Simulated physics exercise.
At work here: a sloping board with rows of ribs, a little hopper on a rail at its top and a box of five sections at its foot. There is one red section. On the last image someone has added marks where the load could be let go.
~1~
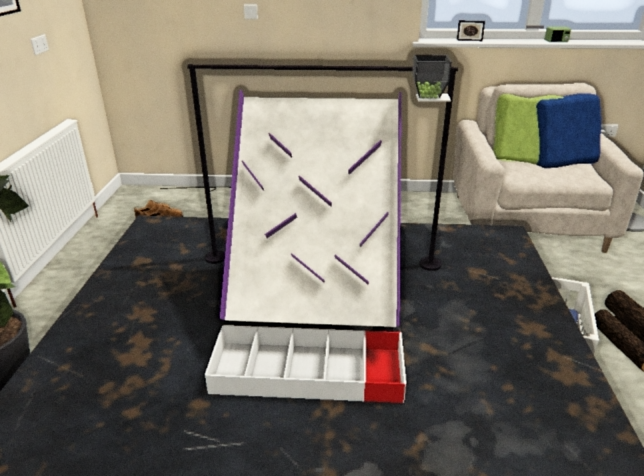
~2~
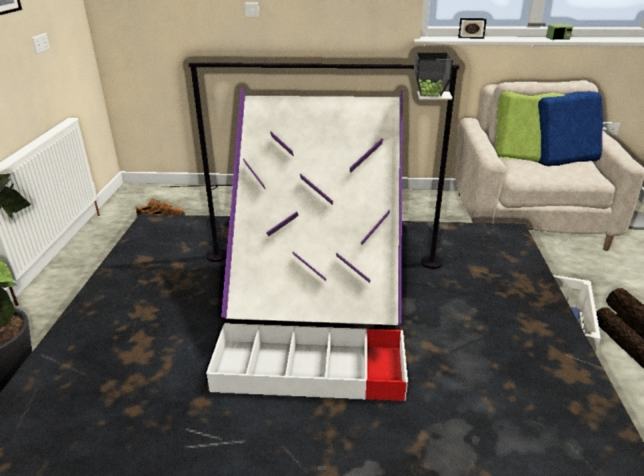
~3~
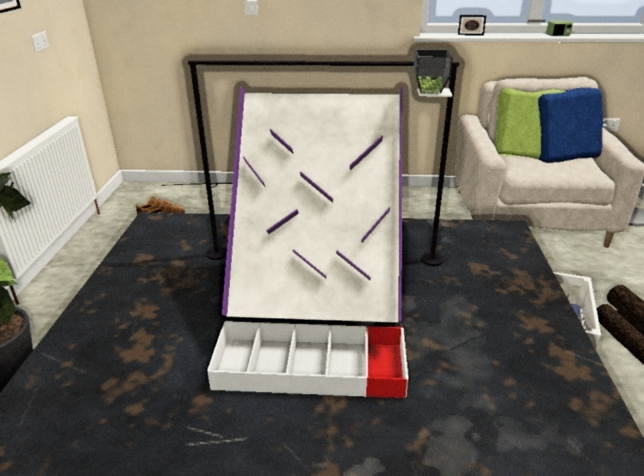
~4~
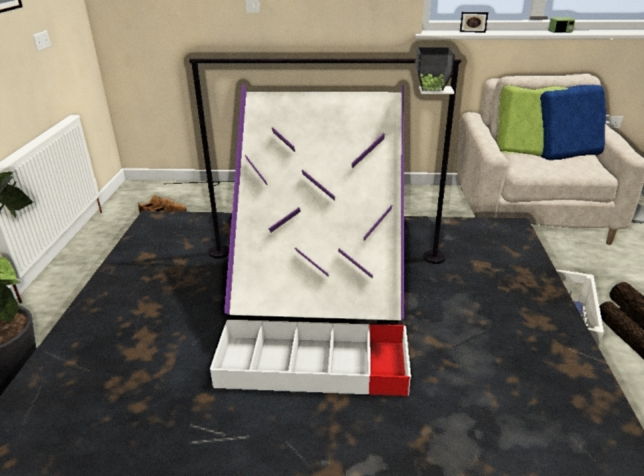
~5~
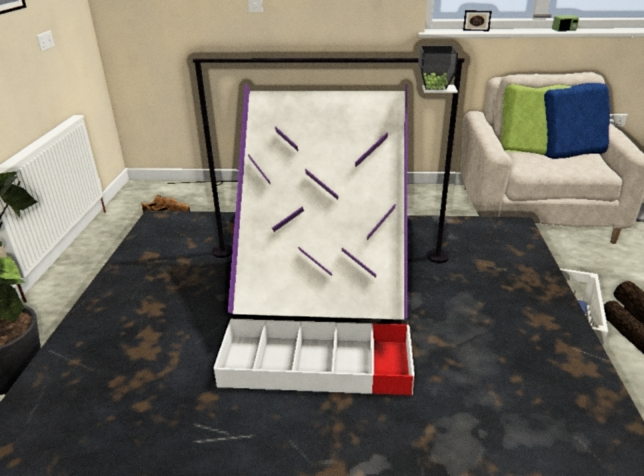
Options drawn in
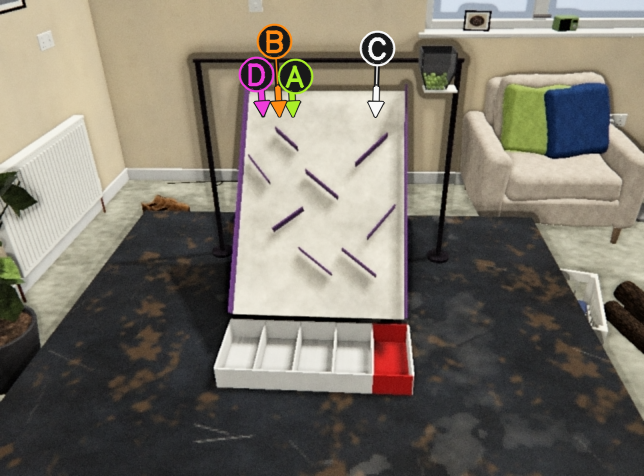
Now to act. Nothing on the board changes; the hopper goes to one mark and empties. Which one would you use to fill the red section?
The best mark is C.
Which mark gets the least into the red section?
D.
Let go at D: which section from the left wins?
It is the first one.
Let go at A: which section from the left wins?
The fifth from the left.
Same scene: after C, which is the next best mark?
That would be A.
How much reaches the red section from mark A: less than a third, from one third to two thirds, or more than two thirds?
It is more than two thirds.
On the marked copy, mark A meets the board at (292, 111); mark B meets the board at (279, 110); mark C meets the board at (375, 111); mark D meets the board at (262, 110).
With A, most in the red section, a small part in other sections.
With B, about half in the red section, about half in other sections.
With C, all in the red section.
With D, a small part in the red section, nearly all in other sections.
